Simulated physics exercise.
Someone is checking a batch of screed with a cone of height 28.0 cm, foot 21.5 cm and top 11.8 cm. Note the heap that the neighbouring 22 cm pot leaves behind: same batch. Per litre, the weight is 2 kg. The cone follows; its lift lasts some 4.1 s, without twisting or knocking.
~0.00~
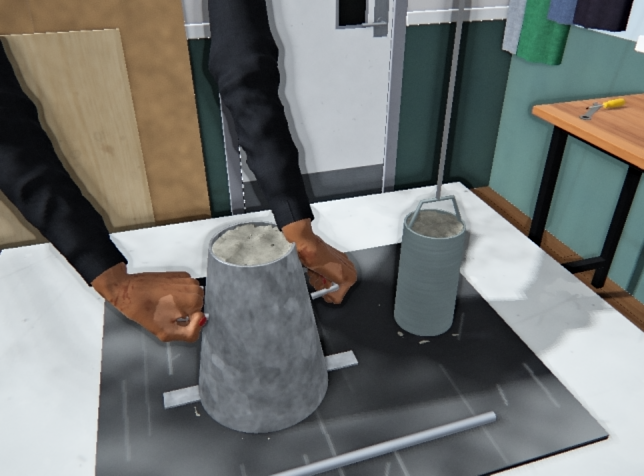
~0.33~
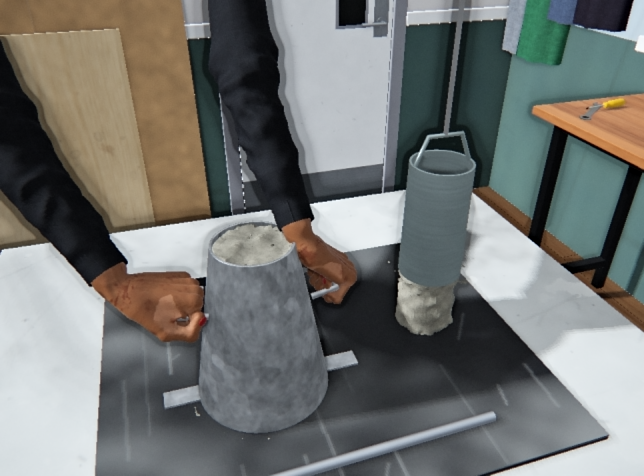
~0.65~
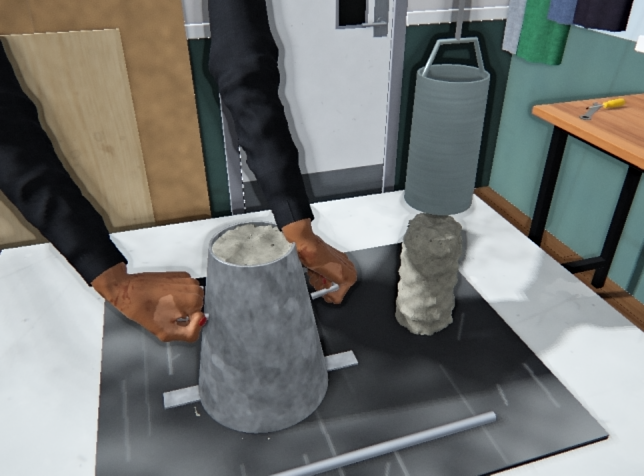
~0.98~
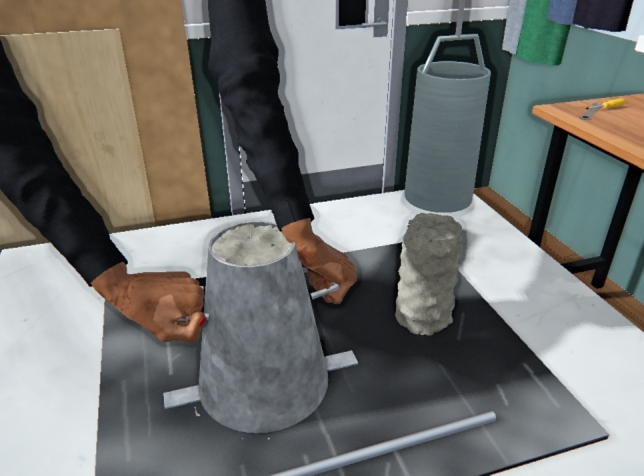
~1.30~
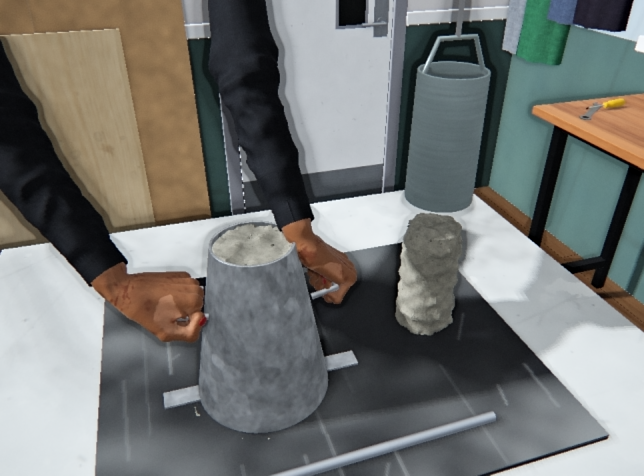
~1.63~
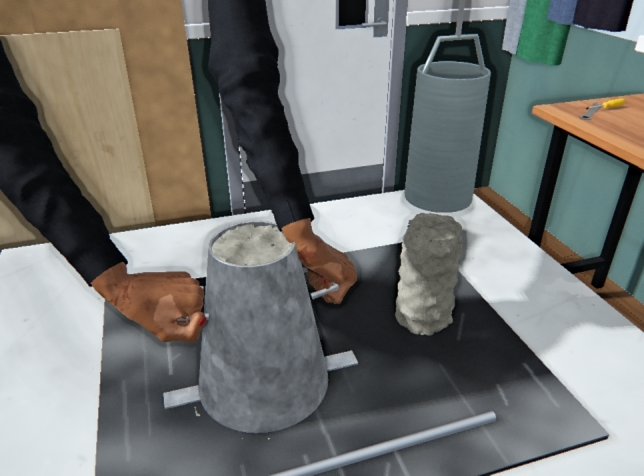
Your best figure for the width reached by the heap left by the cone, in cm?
Best guess: Close to 22 cm.
After 2.7 s, the cone is up 7.0 cm; the screed has come down 0.1 cm to 28 cm and is 22 cm wide.
After 3.7 s, the cone is up 18 cm; the screed has come down 0.1 cm to 28 cm and is 22 cm wide.
After 4.7 s, the cone is up 28 cm; the screed has come down 0.1 cm to 28 cm and is 22 cm wide.
After 5.9 s, the cone is clear; the screed has come down 0.1 cm to 28 cm and is 22 cm wide.
After 6.4 s, at rest, the cone is clear; the screed has come down 0.1 cm to 28 cm and is 22 cm wide.
